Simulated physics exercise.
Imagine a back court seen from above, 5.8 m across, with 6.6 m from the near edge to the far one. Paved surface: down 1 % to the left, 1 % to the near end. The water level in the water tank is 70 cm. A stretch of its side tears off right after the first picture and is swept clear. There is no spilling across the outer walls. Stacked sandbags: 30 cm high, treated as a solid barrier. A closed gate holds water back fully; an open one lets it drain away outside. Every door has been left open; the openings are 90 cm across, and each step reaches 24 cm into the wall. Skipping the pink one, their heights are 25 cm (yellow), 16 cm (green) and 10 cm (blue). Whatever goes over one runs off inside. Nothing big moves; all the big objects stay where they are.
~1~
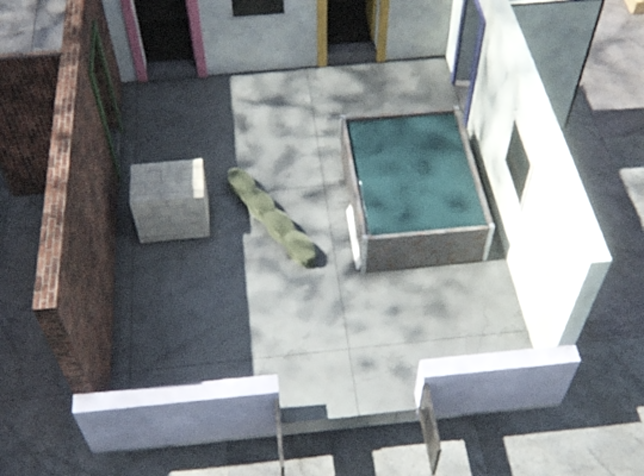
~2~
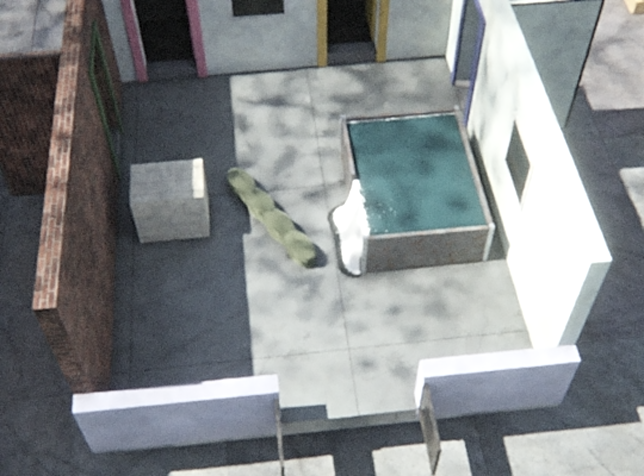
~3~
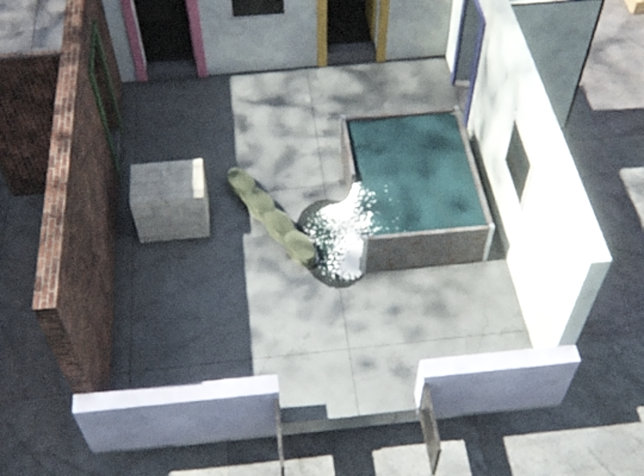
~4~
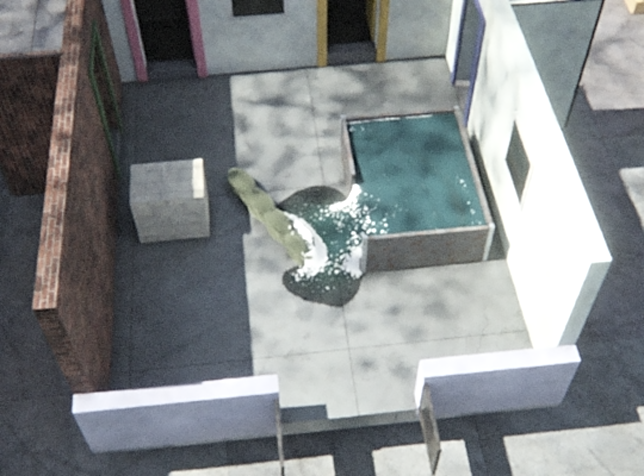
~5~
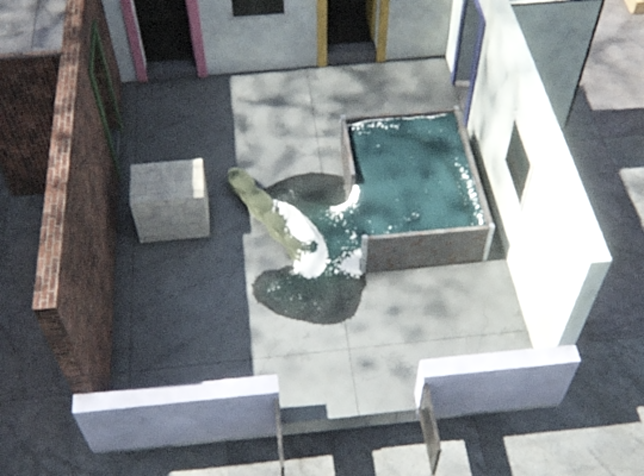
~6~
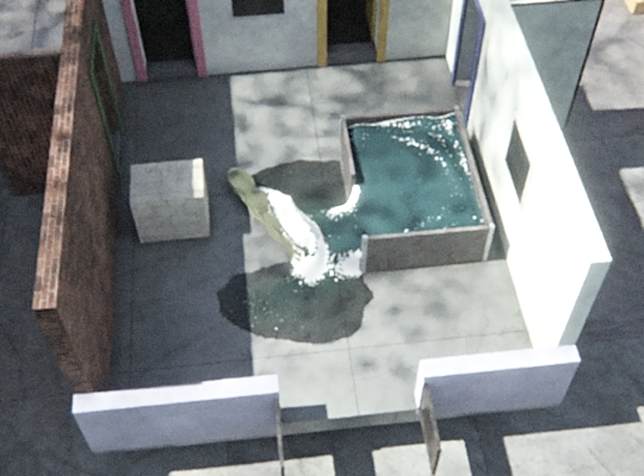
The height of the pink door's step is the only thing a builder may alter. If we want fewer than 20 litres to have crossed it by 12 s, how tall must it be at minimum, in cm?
It needs to be roughly 9.5 cm tall.
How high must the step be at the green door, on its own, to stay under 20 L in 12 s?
The green one would have to be about 6.5 cm high.
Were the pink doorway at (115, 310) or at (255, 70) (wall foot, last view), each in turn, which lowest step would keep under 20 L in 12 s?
About 11.5 and 15 cm.
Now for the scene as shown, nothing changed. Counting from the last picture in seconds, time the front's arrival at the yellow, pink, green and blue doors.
Yellow at 1.8 s, pink at 1.2 s, green at 2.4 s and blue at 3.4 s.
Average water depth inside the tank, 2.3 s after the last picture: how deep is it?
The mean depth is about 30 cm.
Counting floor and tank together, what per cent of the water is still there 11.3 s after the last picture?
I'd estimate some 76 in a hundred.
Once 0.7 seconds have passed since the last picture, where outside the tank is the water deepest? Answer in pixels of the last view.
Around (309, 250).
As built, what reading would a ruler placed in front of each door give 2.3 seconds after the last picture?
In cm: Yellow 12, pink 12, green 1, blue 0.
Then, 0.7 s after the last picture water covers 35 % of the floor, deepest (56 cm) near (309, 250); it has not reached the pink door.
Then, 2.3 s after the last picture water covers 60 % of the floor, deepest (34 cm) near (309, 250); 12 cm at the pink door, 0 litres in over its 19 cm step.
Then, 11.3 s after the last picture water covers 90 % of the floor, deepest (12 cm) near (114, 309); 7 cm at the pink door, 0 litres in over its 19 cm step.
At the pink door as built, the water peaked near 14 cm, 3.7 s after the last picture.
Run again over the same 12 s with other heights there, 42 litres in over 7.5 cm, 6 litres over 12 cm. The limit of 20 litres is kept from about 9.5 cm up.
